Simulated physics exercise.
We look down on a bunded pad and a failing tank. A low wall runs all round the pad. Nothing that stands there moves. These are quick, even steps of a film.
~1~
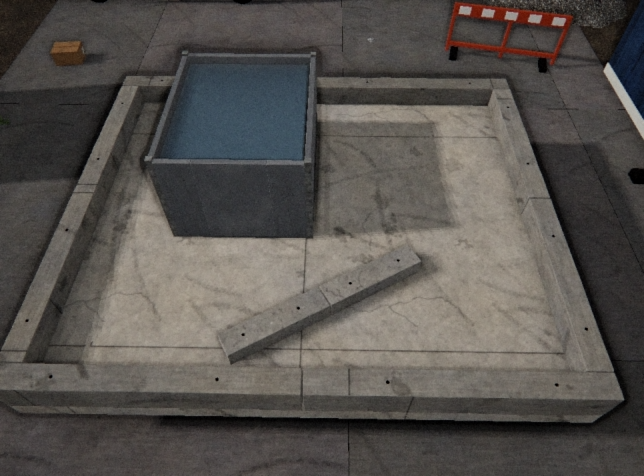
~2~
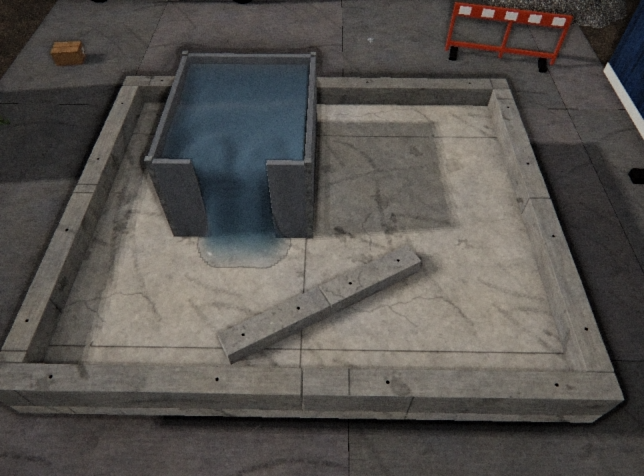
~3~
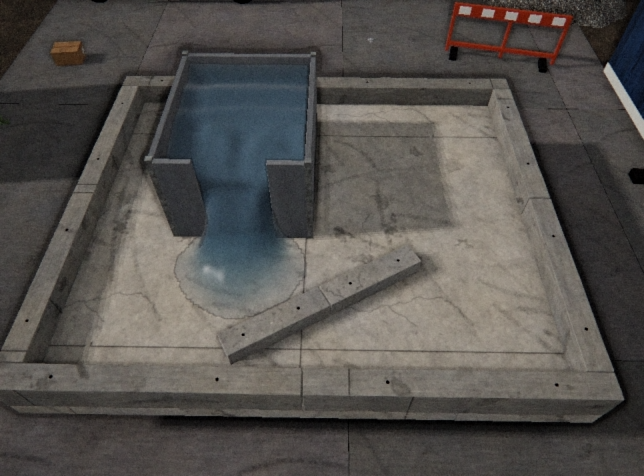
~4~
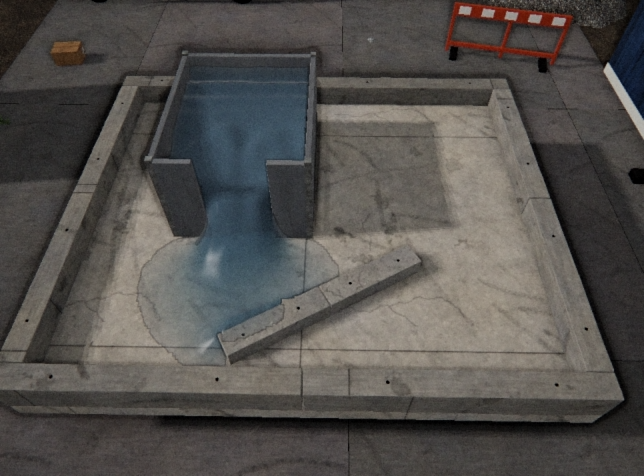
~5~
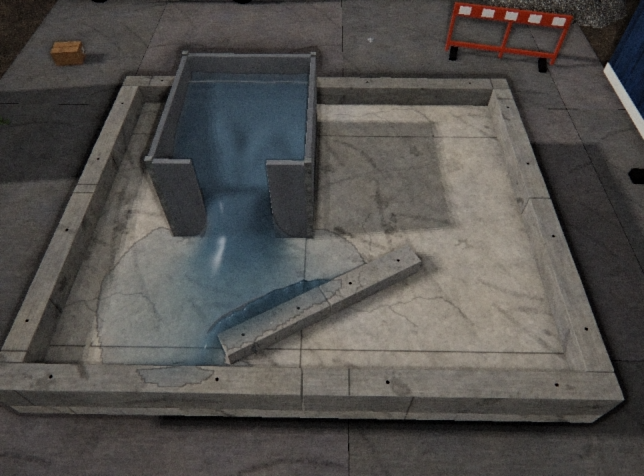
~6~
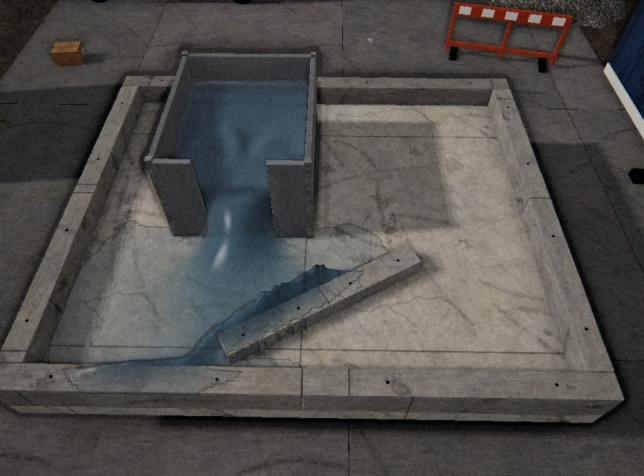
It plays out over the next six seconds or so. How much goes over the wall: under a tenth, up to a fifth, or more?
It loses a tenth to a fifth.
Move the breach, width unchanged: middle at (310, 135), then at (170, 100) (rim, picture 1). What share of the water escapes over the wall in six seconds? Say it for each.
About 8 and 24 per cent.
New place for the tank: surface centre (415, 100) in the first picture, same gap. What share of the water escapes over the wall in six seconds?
Some 8 per cent.
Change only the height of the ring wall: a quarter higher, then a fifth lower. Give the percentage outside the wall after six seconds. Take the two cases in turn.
About 8 and 20 per cent.
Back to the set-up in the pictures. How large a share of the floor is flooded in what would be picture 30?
About 95 per cent.
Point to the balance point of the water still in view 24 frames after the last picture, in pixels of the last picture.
Close to (272, 218).
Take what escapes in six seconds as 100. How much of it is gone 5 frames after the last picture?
About 35 per cent.
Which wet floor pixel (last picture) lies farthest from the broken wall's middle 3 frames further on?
Close to (464, 381).
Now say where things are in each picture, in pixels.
The water tank at (241, 109) is whole and still, in the first frame.
The front is at (279, 252), out from the gap at (240, 212), in the second frame.
Water pours out at (240, 212) and has run to (237, 311), in the third frame.
Water pours out at (240, 214) and has run to (197, 363), in the fourth frame.
Water pours out at (240, 214) and has run to a hidden place, in the fifth frame.
Water pours out at (240, 215) and has run to a hidden place, in the sixth frame.
A moment on, water covers 30 % of the floor; the low wall has let 1 % over.
Next, water covers 35 % of the floor; the low wall has let 5 % over.
Then, water covers 75 % of the floor; the low wall has let 13 % over.
Later, water covers 80 % of the floor; the low wall has let 14 % over.
In the end, water covers 80 % of the floor; the low wall has let 14 % over.
